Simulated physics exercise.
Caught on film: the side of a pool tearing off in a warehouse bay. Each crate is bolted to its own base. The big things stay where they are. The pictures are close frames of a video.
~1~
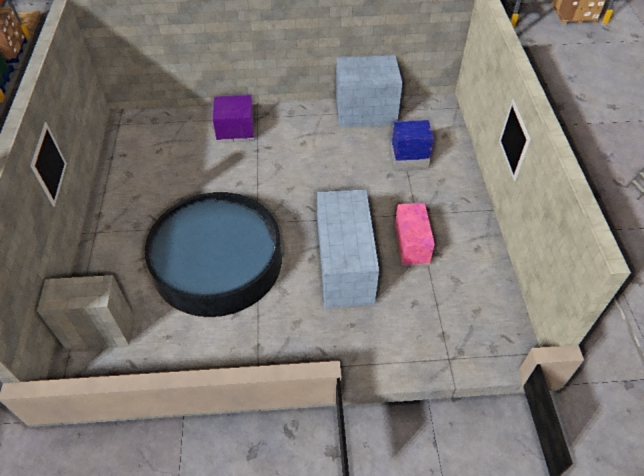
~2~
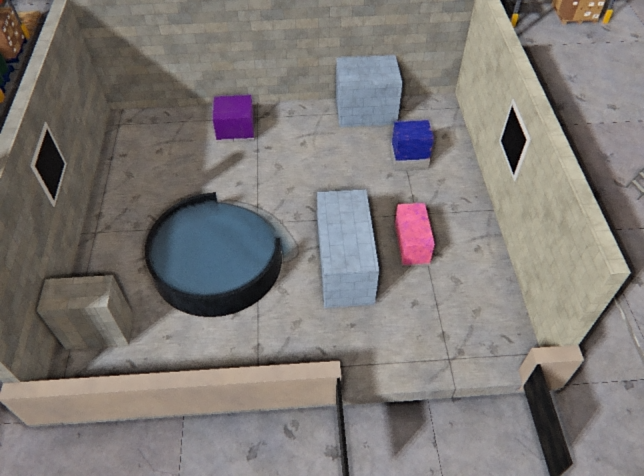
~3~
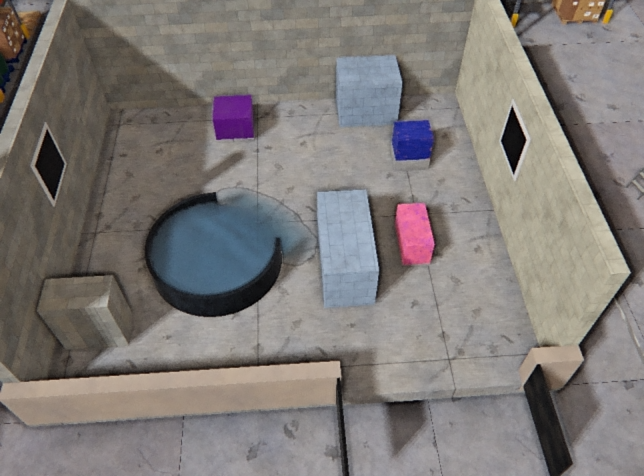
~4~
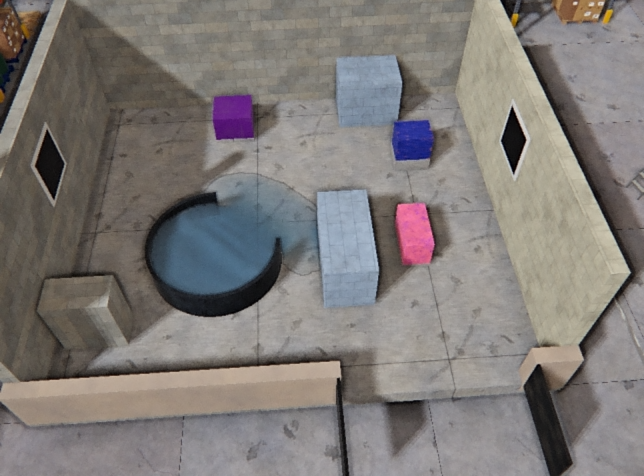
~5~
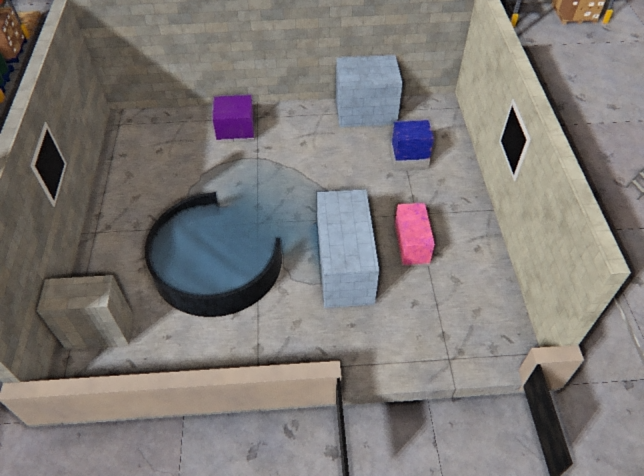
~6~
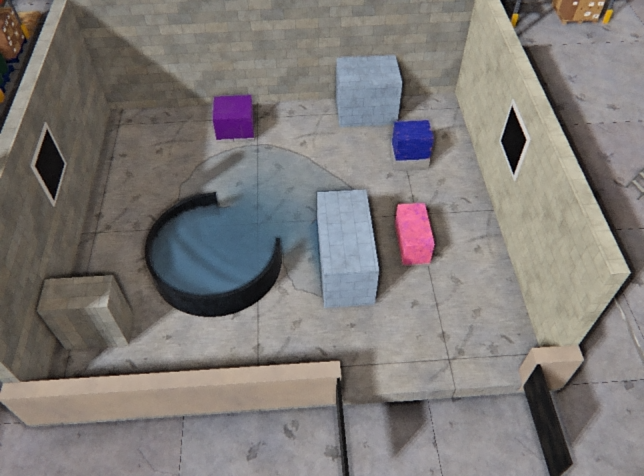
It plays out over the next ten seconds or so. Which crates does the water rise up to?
The purple crate is wetted; the blue crate escapes dry; the pink crate is wetted.
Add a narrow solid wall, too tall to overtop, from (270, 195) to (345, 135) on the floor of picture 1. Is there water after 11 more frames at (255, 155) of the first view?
At that place: Flooded.
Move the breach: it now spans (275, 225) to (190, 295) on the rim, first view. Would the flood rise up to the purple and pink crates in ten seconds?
Then: The purple crate stays dry, the pink crate keeps dry.
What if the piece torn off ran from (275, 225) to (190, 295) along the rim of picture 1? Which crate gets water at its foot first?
I say the purple one.
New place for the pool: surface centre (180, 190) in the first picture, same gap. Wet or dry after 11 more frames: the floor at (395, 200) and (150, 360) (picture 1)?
One after the other: Wet, no water.
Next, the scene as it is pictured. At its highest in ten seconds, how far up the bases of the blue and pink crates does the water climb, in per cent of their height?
Roughly 70 per cent, then 140 per cent.
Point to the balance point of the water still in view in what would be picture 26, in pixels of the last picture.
Around (307, 189).
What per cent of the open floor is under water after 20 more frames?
Some 50 per cent.
A moment on, water covers 25 % of the floor; the purple crate water round its plinth, the blue crate water round its plinth, the pink crate not reached.
Next, water covers 35 % of the floor; the purple crate water round its plinth, the blue crate water round its plinth, the pink crate water round its plinth.
Then, water covers 50 % of the floor; the purple crate water round its plinth, the blue crate water round its plinth, the pink crate water round its plinth.
Later, water covers 65 % of the floor; the purple crate water round its plinth, the blue crate water round its plinth, the pink crate water round its plinth.
In the end, water covers 90 % of the floor; the purple crate was topped, the blue crate stayed above the water, the pink crate was topped.
